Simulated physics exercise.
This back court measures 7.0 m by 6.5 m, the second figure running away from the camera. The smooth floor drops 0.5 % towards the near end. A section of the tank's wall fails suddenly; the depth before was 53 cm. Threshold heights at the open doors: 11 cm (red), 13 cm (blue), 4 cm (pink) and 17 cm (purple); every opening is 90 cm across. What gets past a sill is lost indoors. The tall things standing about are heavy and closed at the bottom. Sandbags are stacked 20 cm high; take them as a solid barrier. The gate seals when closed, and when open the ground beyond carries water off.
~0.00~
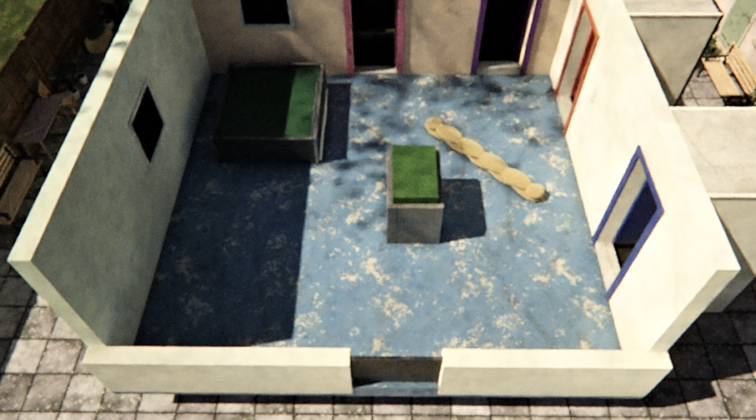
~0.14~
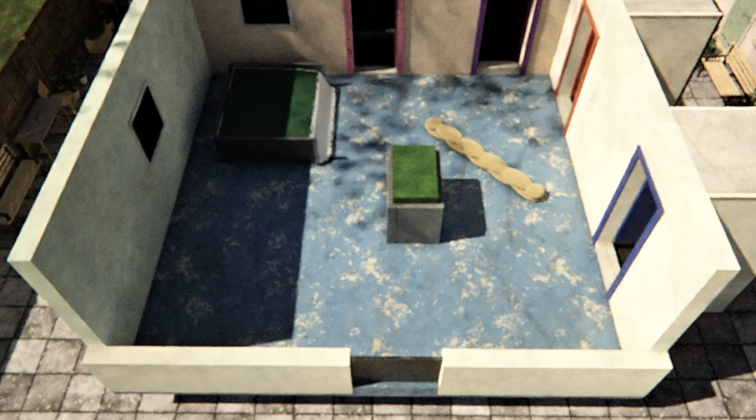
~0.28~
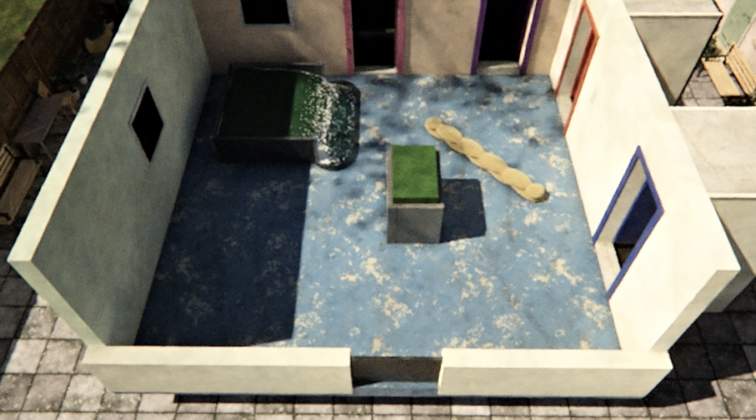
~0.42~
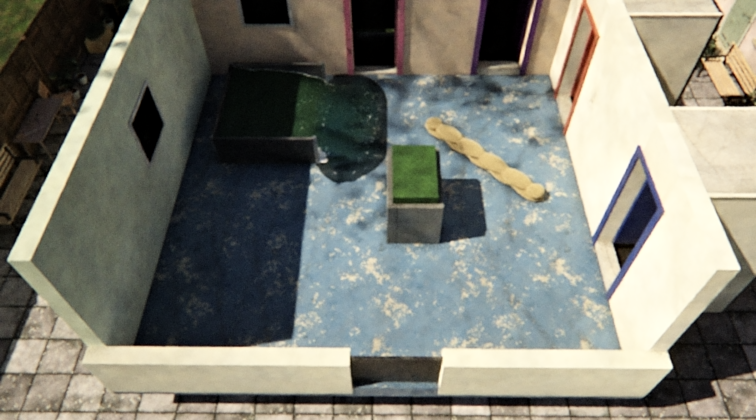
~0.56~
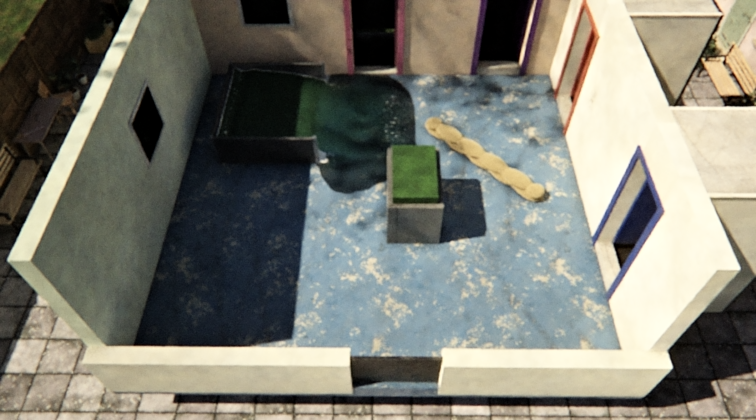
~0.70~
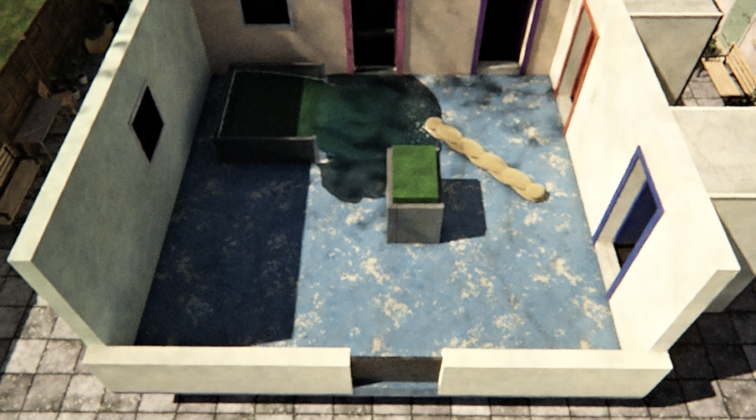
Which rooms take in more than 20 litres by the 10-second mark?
Within that time: At the red door it goes over the limit; at the blue door it keeps below the limit; at the pink door it passes the limit; at the purple door it does not reach the limit.
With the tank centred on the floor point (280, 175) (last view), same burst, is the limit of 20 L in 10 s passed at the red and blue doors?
Against that limit: Red below, blue under.
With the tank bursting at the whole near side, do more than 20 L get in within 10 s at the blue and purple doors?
Against that limit: Blue not over, purple below.
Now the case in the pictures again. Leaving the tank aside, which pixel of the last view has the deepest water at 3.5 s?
Around (627, 373).
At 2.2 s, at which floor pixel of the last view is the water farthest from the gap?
Near (596, 254).
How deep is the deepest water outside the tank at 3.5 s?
About 29 cm.
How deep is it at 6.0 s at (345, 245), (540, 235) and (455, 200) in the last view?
In that order: 1, 6 and 2 cm.
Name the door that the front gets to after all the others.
It is the blue one.
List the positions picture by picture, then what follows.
The tank at (271, 102) is whole and still, 53 cm deep, in the first frame.
Water pours out at (319, 115) and has run 1.0 m, to (325, 162); typically 10 cm deep outside, 53 cm at the tank's back, in the second frame.
Water pours out at (319, 117) and has run 1.2 m, to (347, 84); typically 10 cm deep outside, 53 cm at the tank's back, in the third frame.
Water pours out at (320, 117) and has run 1.5 m, to (350, 177); typically 8 cm deep outside, 53 cm at the tank's back, in the fourth frame.
Water pours out at (320, 118) and has run 1.9 m, to a hidden place; typically 6 cm deep outside, 47 cm at the tank's back, in the fifth frame.
The front is at a hidden place, 2.3 m from the gap at (320, 118); 6.0 m2 of floor is under water; 45 cm left at the back of the tank, in the sixth frame.
After 1.4 s water covers 25 % of the floor and is deepest (24 cm) near (431, 121); red door not reached, blue door not reached, pink door 10 cm at the sill, 7 L in, purple door not reached.
After 2.2 s water covers 35 % of the floor and is deepest (37 cm) near (550, 79); red door 14 cm at the sill, 2 L in, blue door not reached, pink door 9 cm at the sill, 27 L in, purple door 12 cm at the sill, 0 L in.
After 3.5 s water covers 50 % of the floor and is deepest (29 cm) near (627, 373); red door 17 cm at the sill, 26 L in, blue door 10 cm at the sill, 0 L in, pink door 7 cm at the sill, 43 L in, purple door 13 cm at the sill, 0 L in.
After 6.0 s water covers 60 % of the floor and is deepest (18 cm) near (575, 372); red door 8 cm at the sill, 43 L in, blue door 7 cm at the sill, 0 L in, pink door 3 cm at the sill, 50 L in, purple door 8 cm at the sill, 1 L in.
After 10.0 s water covers 90 % of the floor and is deepest (12 cm) near (128, 369); red door 6 cm at the sill, 44 L in, blue door 6 cm at the sill, 0 L in, pink door 4 cm at the sill, 52 L in, purple door 4 cm at the sill, 1 L in.
